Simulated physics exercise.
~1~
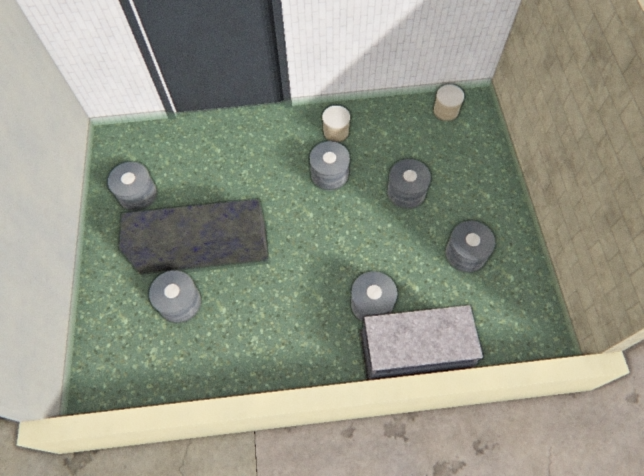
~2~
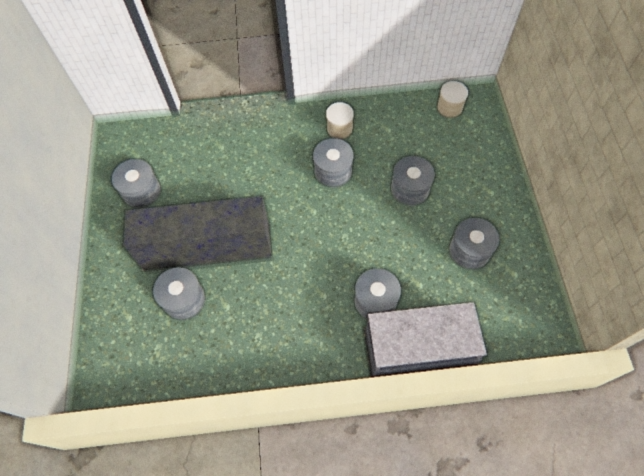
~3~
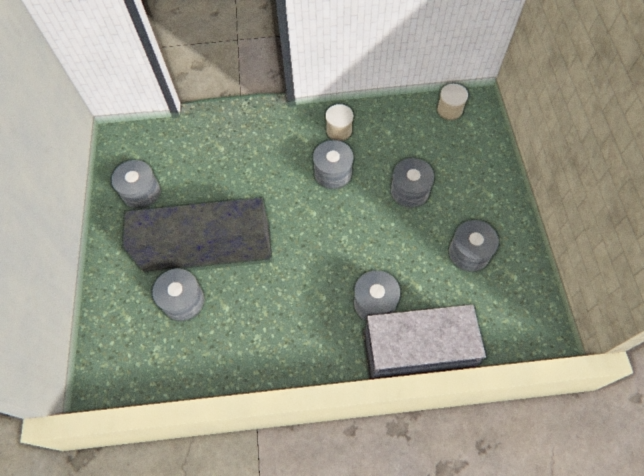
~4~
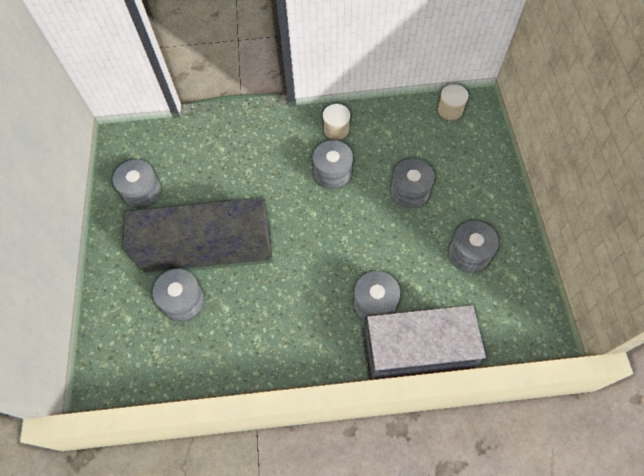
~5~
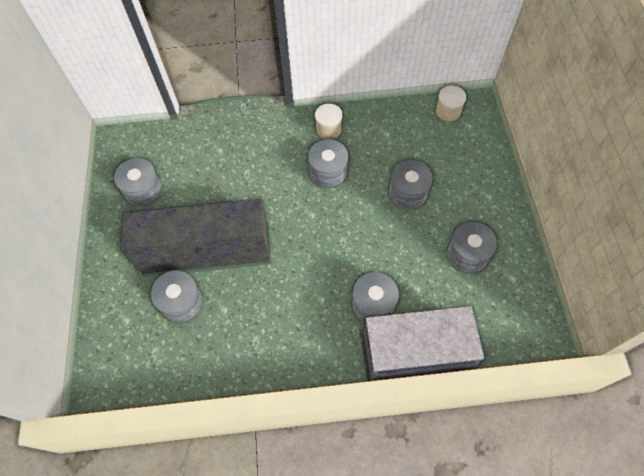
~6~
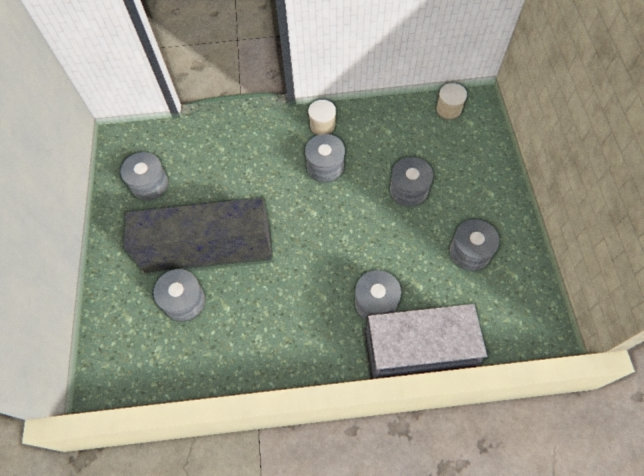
Walled green-bottomed room from above, its dark doorway panel disappearing, then a cream-coloured cylinder and nearby grey drum shifting slightly left.
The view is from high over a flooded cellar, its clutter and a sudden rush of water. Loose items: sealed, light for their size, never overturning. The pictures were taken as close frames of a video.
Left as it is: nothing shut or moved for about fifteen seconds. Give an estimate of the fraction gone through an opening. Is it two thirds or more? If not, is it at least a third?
Third to two thirds.
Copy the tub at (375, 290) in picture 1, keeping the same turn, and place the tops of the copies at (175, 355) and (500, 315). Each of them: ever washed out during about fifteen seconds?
In order: Never leaves, then never leaves.
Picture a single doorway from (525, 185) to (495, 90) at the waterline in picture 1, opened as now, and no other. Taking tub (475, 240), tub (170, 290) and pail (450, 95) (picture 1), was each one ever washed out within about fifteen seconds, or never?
One by one, that's lost, not lost, lost.
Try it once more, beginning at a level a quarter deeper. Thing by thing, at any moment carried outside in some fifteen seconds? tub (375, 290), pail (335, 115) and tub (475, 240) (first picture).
For the three, in the order given: Remains in the room, leaves the room and remains in the room.
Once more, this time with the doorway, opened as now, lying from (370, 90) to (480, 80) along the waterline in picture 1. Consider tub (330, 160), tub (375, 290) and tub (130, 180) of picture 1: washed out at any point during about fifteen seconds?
As listed: Washed out, stays, stays.
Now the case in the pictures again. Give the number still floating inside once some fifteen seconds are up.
Count: 4.
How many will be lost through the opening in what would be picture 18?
That makes 3.
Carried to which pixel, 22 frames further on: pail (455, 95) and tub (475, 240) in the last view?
First near (380, 91), second near (437, 206).
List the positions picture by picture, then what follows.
A pail at (336, 117), afloat; a tub at (128, 179) floats; 0 of 8 have shifted, in the first frame.
A pail at (340, 113), afloat; a tub at (132, 176), afloat; 0 of 8 have shifted, in the second frame.
A pail at (340, 115), afloat; a tub at (132, 177) floats; 0 of 8 have shifted, in the third frame.
A pail at (337, 115) floats, close to its start; a tub at (133, 176), afloat; 1 of 8 have shifted, in the fourth frame.
A pail at (329, 114), afloat, close to its start; a tub at (134, 175), afloat, close to its start; 3 of 8 have shifted, in the fifth frame.
A pail at (322, 110), afloat, close to its start; a tub at (141, 169) floats, close to its start; 3 of 8 have shifted, in the sixth frame.
A moment on, 0 of 8 are out; 8 afloat.
Next, 3 of 8 are out; 5 afloat.
Later, 3 of 8 are out; 5 afloat.
In the end, 4 of 8 are out; 4 afloat.
